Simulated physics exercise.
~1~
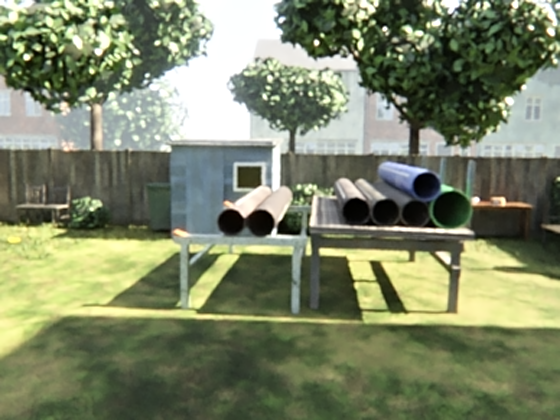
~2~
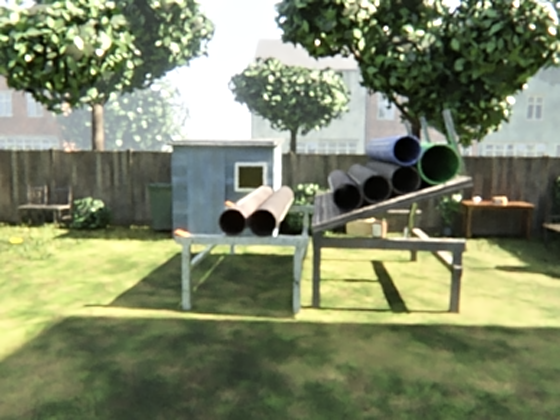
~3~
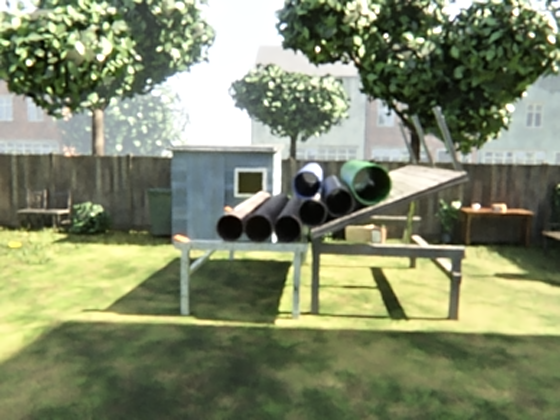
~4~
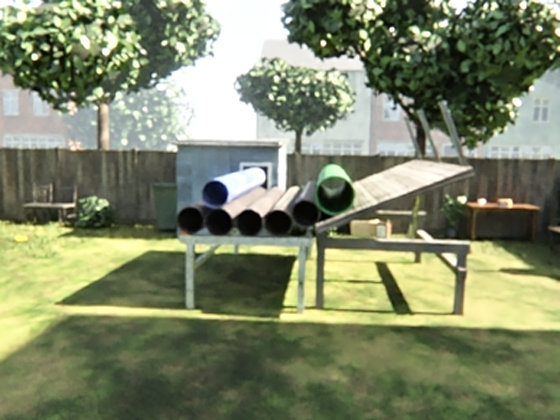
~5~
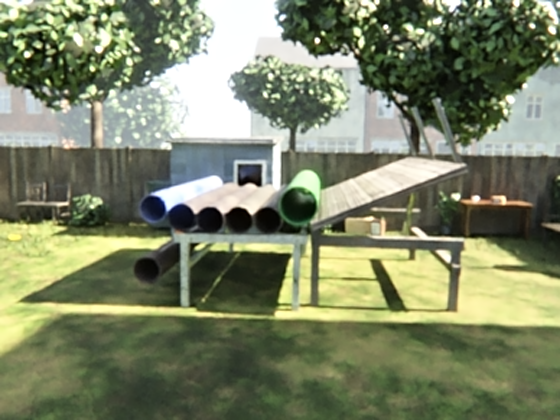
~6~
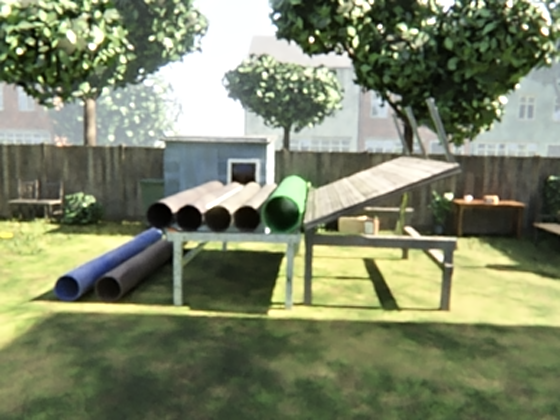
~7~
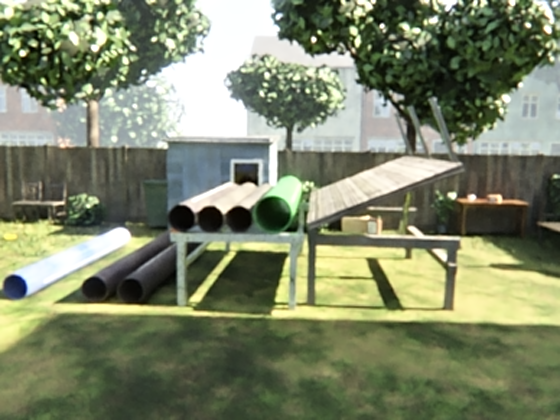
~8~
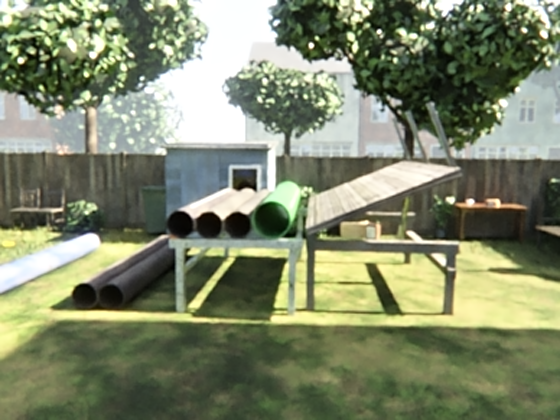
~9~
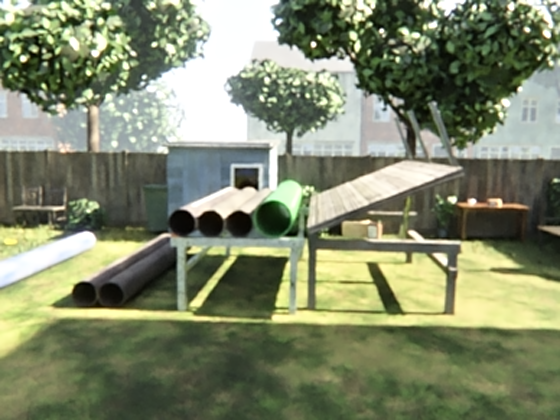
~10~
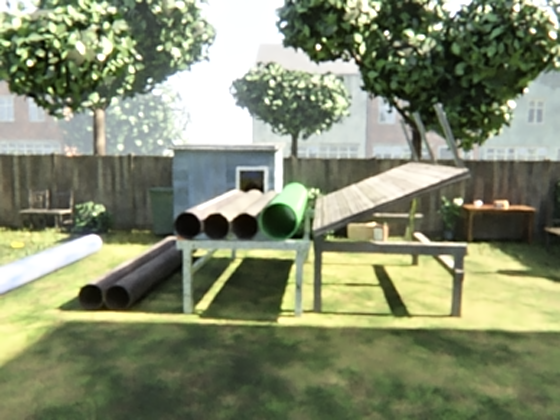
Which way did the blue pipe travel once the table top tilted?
The blue pipe moved to the left, crossing the rack and dropping off its far end onto the grass.
